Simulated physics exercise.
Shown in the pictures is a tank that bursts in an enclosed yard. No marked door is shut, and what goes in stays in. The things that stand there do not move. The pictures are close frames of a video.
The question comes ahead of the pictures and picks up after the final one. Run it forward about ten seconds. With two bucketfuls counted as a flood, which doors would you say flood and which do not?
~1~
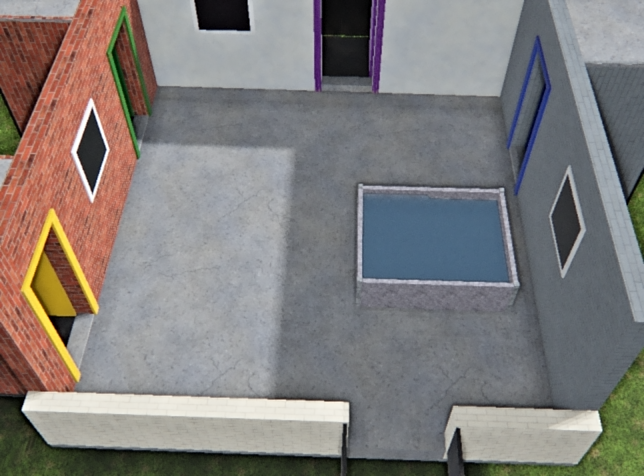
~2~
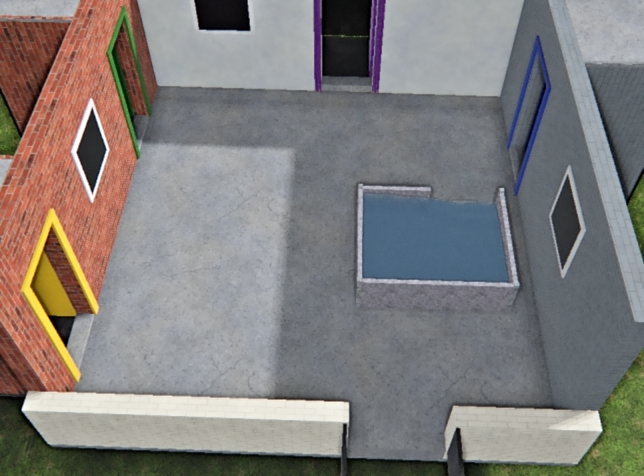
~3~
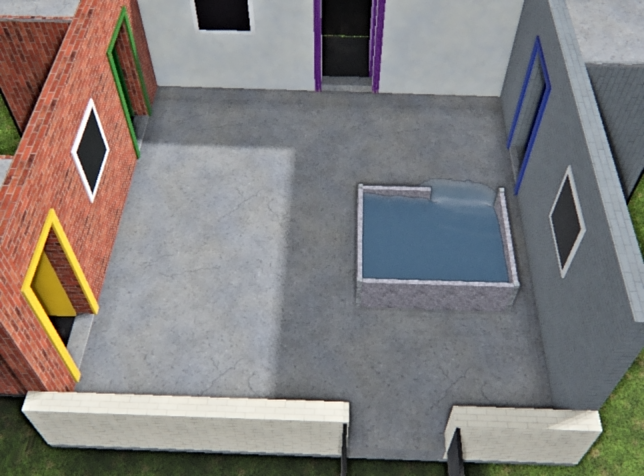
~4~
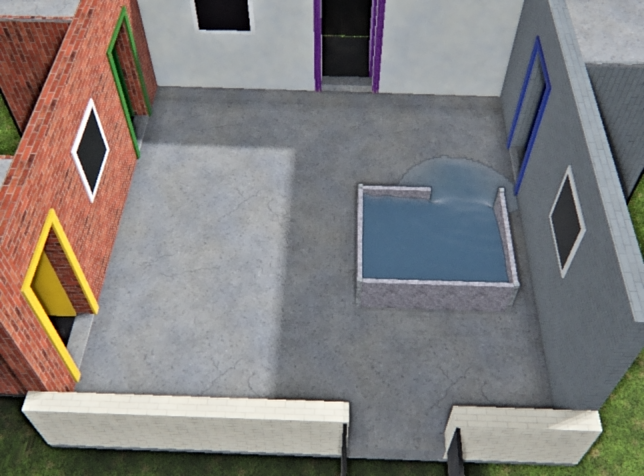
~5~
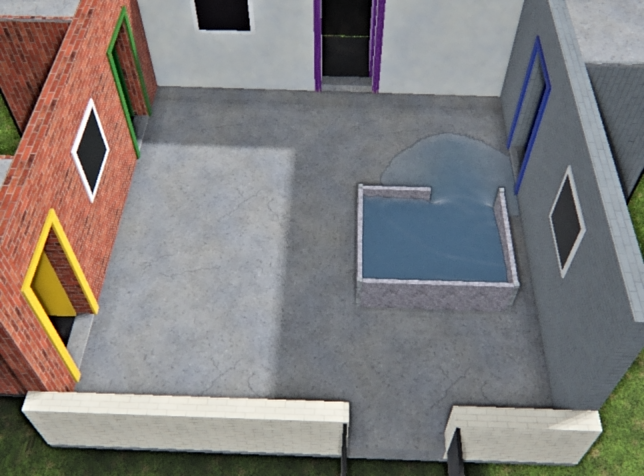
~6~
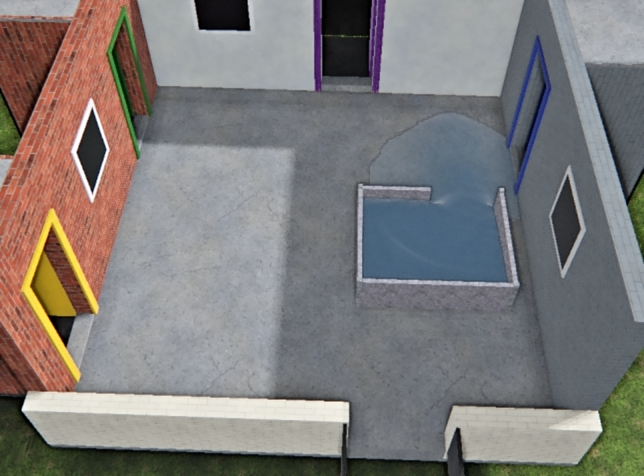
I would say the green door floods; the blue door floods; the purple door does not; the yellow door does not.
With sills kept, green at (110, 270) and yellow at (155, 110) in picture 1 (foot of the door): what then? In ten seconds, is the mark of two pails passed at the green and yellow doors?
As I see it, the green door stays within the limit and the yellow door tops the limit.
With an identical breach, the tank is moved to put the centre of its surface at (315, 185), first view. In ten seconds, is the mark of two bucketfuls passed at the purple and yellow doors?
Purple exceeds it, yellow stays within it.
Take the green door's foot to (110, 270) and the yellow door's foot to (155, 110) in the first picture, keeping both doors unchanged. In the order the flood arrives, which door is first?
It would be the one in blue, I think.
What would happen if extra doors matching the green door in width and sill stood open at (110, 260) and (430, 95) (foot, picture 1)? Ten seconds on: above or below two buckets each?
Falls short, then goes past it.
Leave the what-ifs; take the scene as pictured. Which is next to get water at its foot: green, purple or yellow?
Go with the purple door.
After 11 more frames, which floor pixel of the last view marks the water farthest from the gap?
About (299, 96).
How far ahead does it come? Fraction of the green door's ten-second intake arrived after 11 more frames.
Roughly 0 %.
A moment on, water covers 15 % of the floor; the green door not reached, the blue door under two buckets in, the purple door not reached, the yellow door not reached.
Next, water covers 20 % of the floor; the green door not reached, the blue door over two buckets in, the purple door wet at the sill, nothing in, the yellow door not reached.
Then, water covers 30 % of the floor; the green door not reached, the blue door over two buckets in, the purple door wet at the sill, nothing in, the yellow door not reached.
Later, water covers 55 % of the floor; the green door over two buckets in, the blue door far over two buckets in, the purple door wet at the sill, nothing in, the yellow door not reached.
In the end, water covers 85 % of the floor; the green door over two buckets in, the blue door far over two buckets in, the purple door wet at the sill, nothing in, the yellow door wet at the sill, nothing in.
